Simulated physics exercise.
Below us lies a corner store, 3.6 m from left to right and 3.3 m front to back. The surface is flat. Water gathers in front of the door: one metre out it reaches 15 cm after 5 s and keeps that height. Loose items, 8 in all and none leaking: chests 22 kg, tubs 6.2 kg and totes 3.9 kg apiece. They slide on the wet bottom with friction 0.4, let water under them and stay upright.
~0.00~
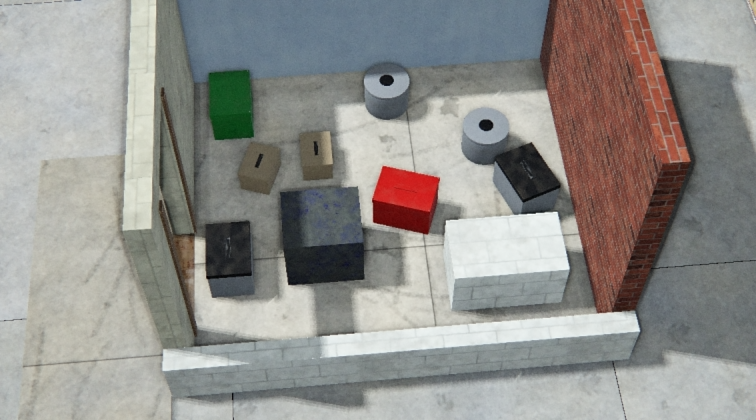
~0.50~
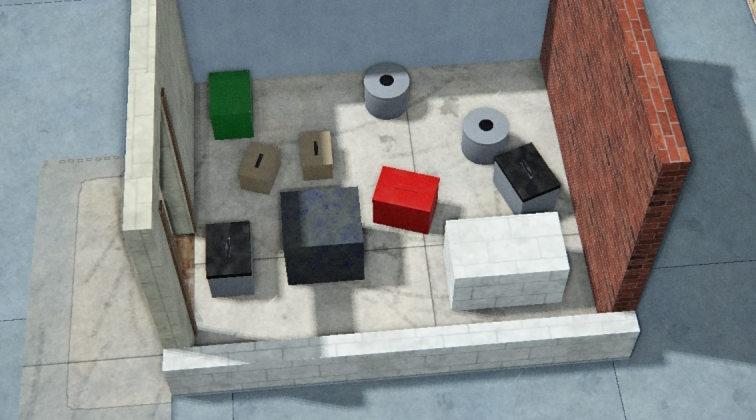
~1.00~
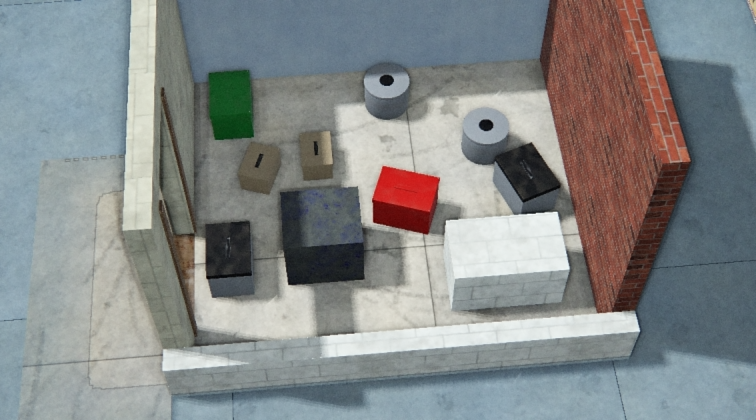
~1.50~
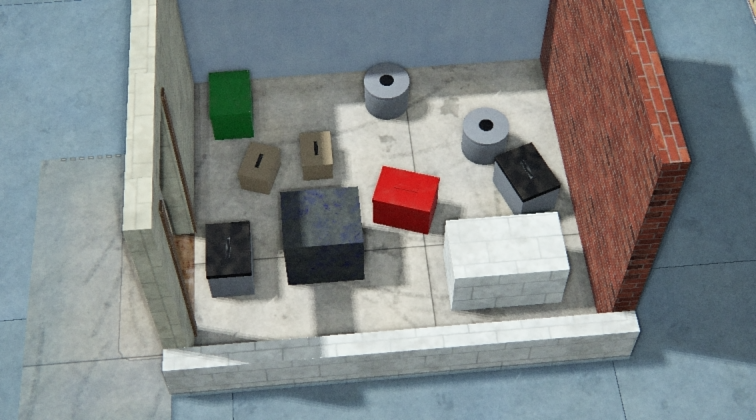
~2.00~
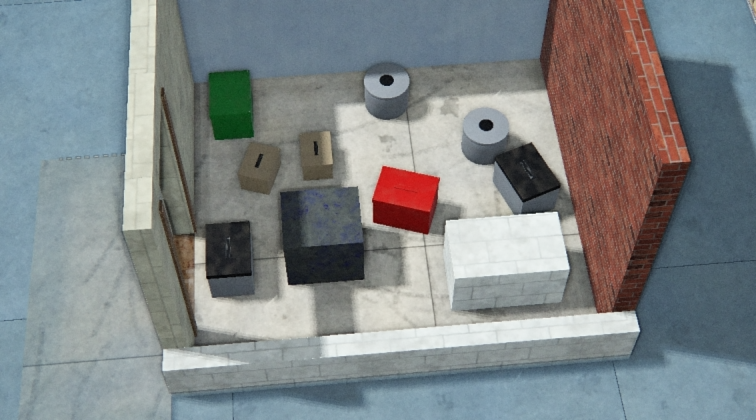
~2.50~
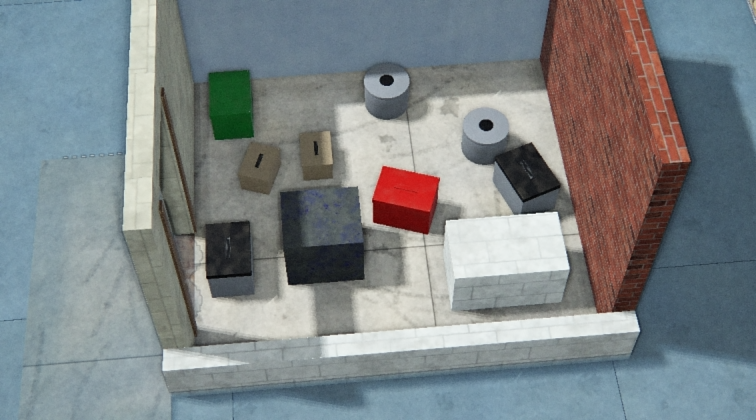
In the video, a roofless room with a brick wall on the right holds a green chest, a red chest, grey cylinders, and several boxes; the objects stay still while the ground outside changes from grey to bluish.
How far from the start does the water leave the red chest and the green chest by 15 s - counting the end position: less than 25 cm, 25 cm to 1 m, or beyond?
Red chest stays put, green chest stays put.
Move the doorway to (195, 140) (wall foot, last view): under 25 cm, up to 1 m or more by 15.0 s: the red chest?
Then the red chest barely shifts.
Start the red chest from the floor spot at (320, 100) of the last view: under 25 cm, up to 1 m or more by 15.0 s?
It holds its place.
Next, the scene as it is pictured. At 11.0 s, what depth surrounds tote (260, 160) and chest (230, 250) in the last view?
Roughly 6 and 4 cm.
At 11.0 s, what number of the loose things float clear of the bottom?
I count 3.
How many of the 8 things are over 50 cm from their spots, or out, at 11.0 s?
3 of them.
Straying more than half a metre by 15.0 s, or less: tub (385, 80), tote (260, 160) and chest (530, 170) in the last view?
In turn: Past it, past it, short of it.
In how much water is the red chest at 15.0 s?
About 8 cm.
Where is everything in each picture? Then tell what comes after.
The red chest at (406, 188) rests on the ground; the green chest at (230, 93) rests on the ground; 0.0 m2 under water; 0 of 8 have shifted, in the first frame.
The red chest at (406, 188) rests on the ground; the green chest at (230, 93) rests on the ground; water covers 0.0 m2; 0 of 8 have shifted, in the second frame.
The red chest at (406, 188) rests on the ground; the green chest at (230, 93) rests on the ground; 0.0 m2 under water; 0 of 8 have shifted, in the third frame.
The red chest at (406, 188) rests on the ground; the green chest at (230, 93) rests on the ground; water covers 0.0 m2; 0 of 8 have shifted, in the fourth frame.
The red chest at (406, 188) rests on the ground; the green chest at (230, 93) rests on the ground; 0.0 m2 under water; 0 of 8 have shifted, in the fifth frame.
The red chest at (406, 188) rests on the ground; the green chest at (230, 93), on the bottom; 0.0 m2 under water; 0 of 8 have shifted, in the sixth frame.
After 3.5 s the red chest is near (406, 188), 0.0 m from its start, aground; the green chest is near (230, 93), 0.0 m from its start, aground; 0 afloat.
After 6.8 s the red chest is near (406, 188), 0.0 m from its start, aground; the green chest is near (230, 93), 0.0 m from its start, aground; 0 afloat.
After 11.0 s the red chest is near (406, 188), 0.0 m from its start, aground; the green chest is near (230, 93), 0.0 m from its start, aground; 3 afloat.
After 15.0 s the red chest is near (406, 188), 0.0 m from its start, aground; the green chest is near (230, 93), 0.0 m from its start, aground; 4 afloat.
